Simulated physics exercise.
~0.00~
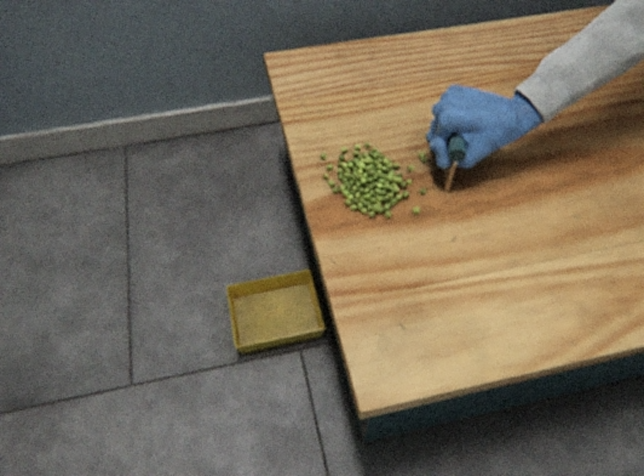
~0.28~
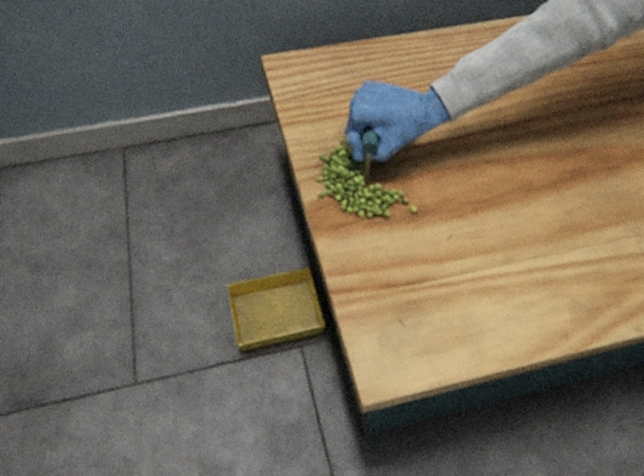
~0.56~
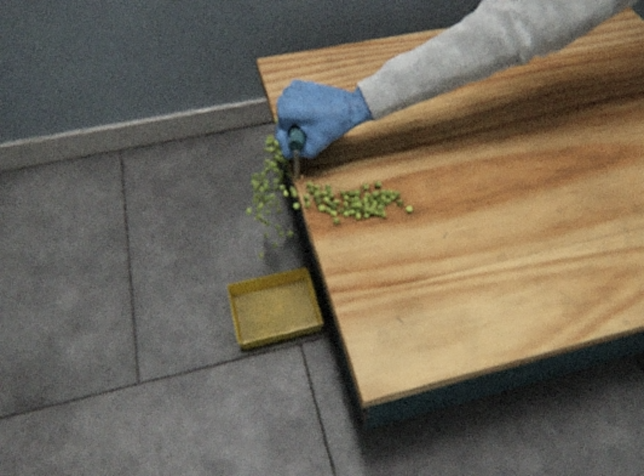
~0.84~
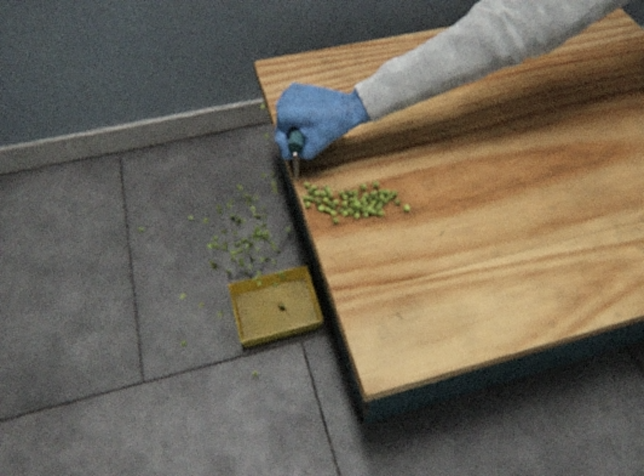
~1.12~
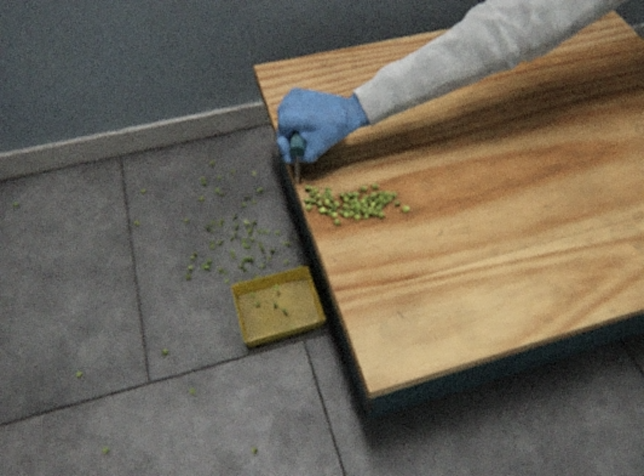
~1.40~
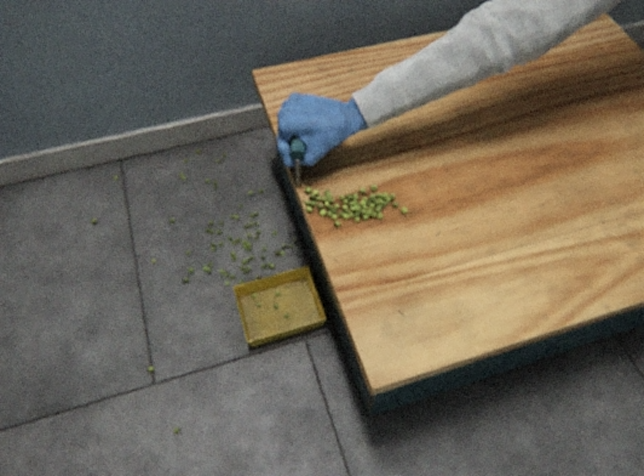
On a wooden platform above a grey tiled floor, a blue-gloved hand pushes a small scraper leftward through a pile of green peas, then stops at the edge as many spill over; a few land in the yellow tin, more scatter across the tiles, and the rest stay on top.
